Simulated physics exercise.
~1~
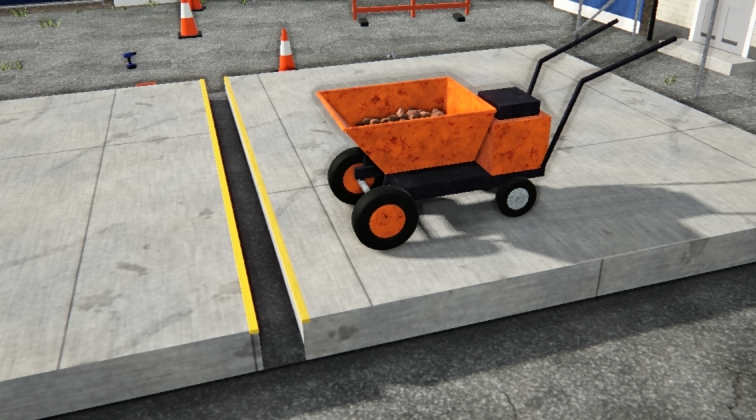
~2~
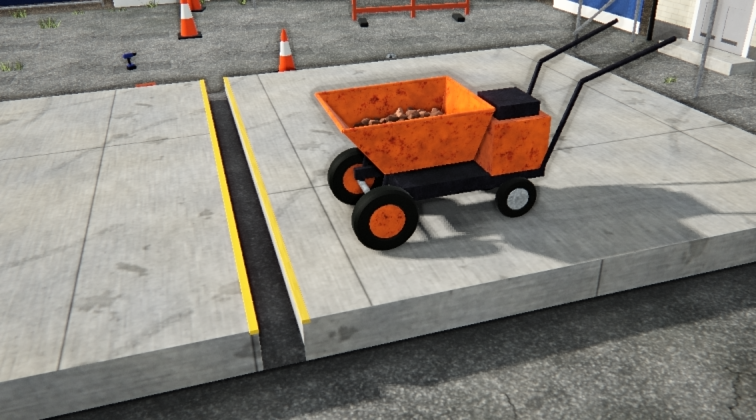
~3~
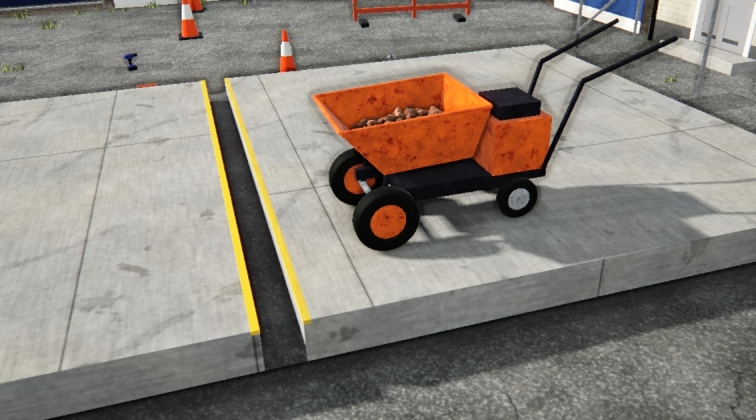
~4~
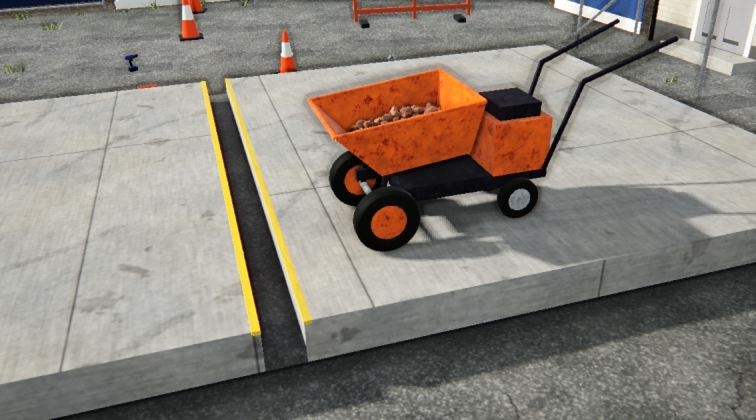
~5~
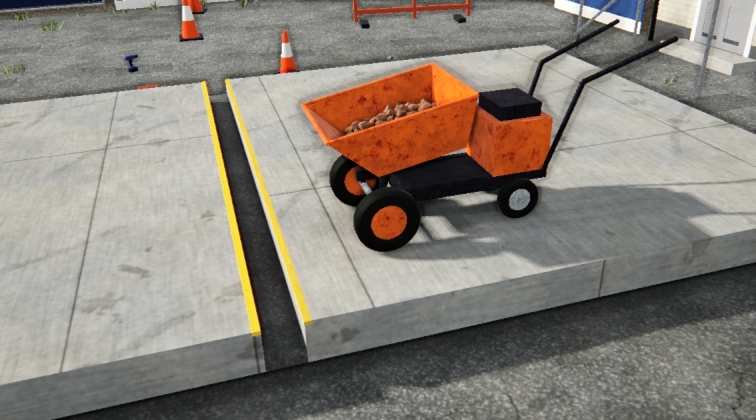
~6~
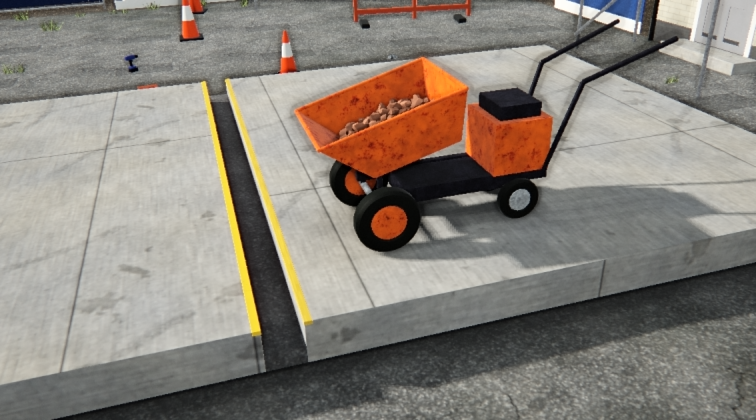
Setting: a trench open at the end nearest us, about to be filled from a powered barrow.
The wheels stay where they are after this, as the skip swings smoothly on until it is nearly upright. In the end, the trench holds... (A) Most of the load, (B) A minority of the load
A, most of the load.
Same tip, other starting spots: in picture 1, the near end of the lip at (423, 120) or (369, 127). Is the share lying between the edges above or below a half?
One after the other: The lesser share and the greater share.
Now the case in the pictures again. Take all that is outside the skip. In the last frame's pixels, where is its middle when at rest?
The centre comes to rest close to (257, 252).
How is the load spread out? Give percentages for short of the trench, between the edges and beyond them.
Estimates - short: 0 in a hundred, between: 80 in a hundred, beyond: 20 in a hundred.
Just after the last frame, skip tipped steeply; every one in the skip.
A moment on, skip tipped steeply; almost all in the skip; just a few in or heaped over the trench.
Further on, skip tipped right over; about a tenth in the skip; roughly two thirds in or heaped over the trench; roughly a quarter beyond it.
When it is over, skip tipped right over; just a few short of the trench; the larger part in or heaped over the trench; roughly a quarter beyond it.
